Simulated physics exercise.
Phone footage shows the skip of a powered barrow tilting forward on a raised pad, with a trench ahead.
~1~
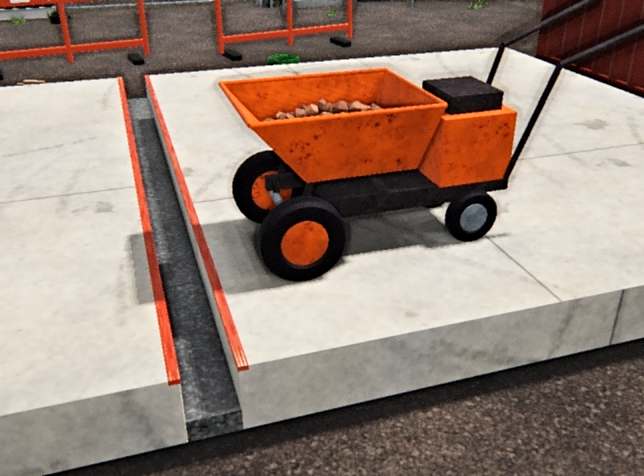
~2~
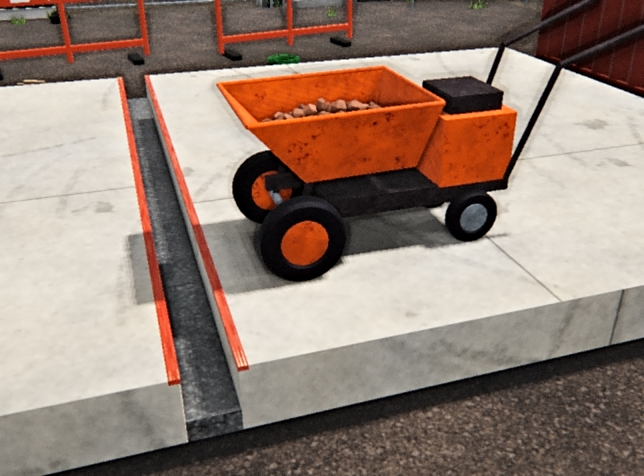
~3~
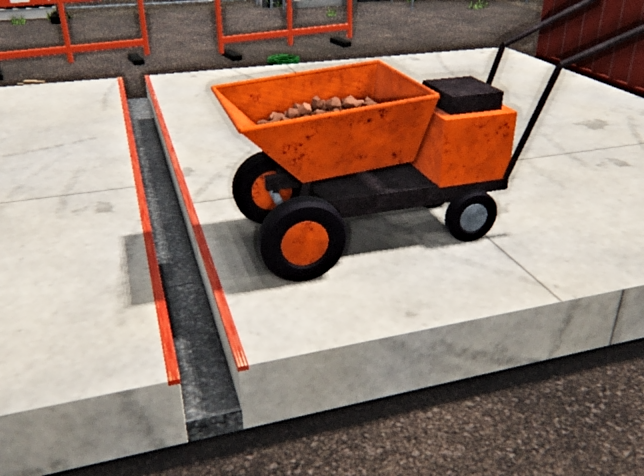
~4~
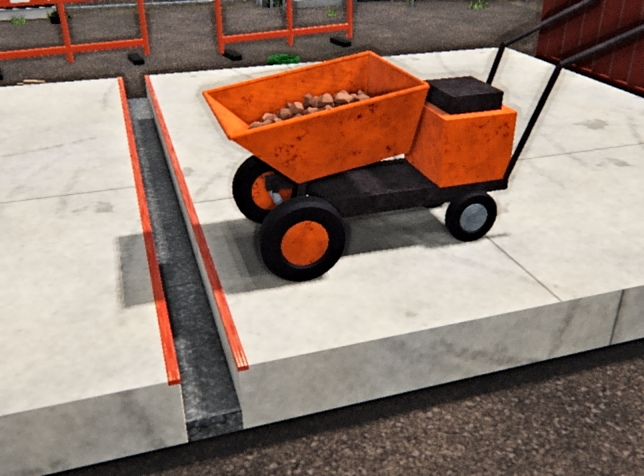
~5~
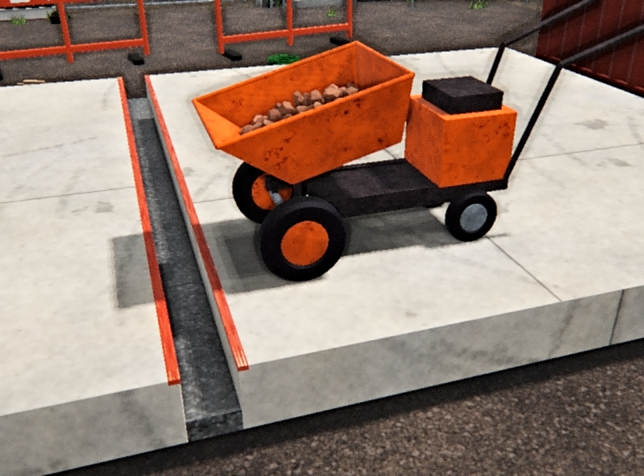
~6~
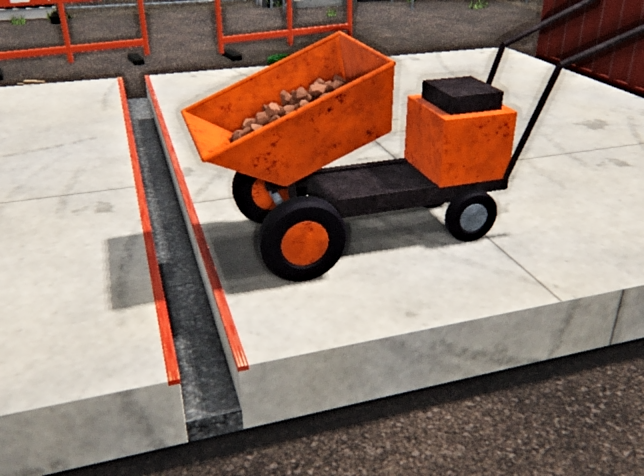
On a pale concrete pad split by a narrow trench, an orange powered barrow stands with its skip level and holding lumps of rubble. The skip barely tilts at first, then tips clearly forward to the left, its rear rising away from the body while the wheels stay still and the rubble remains inside.
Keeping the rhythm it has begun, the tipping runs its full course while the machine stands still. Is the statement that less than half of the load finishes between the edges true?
True.
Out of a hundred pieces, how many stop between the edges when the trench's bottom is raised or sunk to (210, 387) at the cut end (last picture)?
Something close to 10 per cent.
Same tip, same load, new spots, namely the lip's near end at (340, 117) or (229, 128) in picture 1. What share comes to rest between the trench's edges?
60 %, then 0 %.
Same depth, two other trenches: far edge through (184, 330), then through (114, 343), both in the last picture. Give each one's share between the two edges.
0 % then 100 %, roughly.
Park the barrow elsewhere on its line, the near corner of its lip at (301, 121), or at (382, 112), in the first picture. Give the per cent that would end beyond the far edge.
10 % for the first, 0 % for the second.
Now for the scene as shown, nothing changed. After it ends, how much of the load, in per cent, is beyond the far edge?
Share: Near 60 %.
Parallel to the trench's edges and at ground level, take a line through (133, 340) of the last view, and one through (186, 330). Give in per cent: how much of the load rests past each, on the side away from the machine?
Close to 50 and 70 per cent respectively.
Soon after the last picture, skip tipped steeply; all in the skip.
A little later, skip tipped right over; about two thirds in the skip; a stray few in or heaped over the trench; about a third beyond it.
Later still, skip tipped right over; about a third in the skip; a small part in or heaped over the trench; about two thirds beyond it.
At rest, skip tipped right over; about a third in the skip; a small part in or heaped over the trench; about two thirds beyond it.
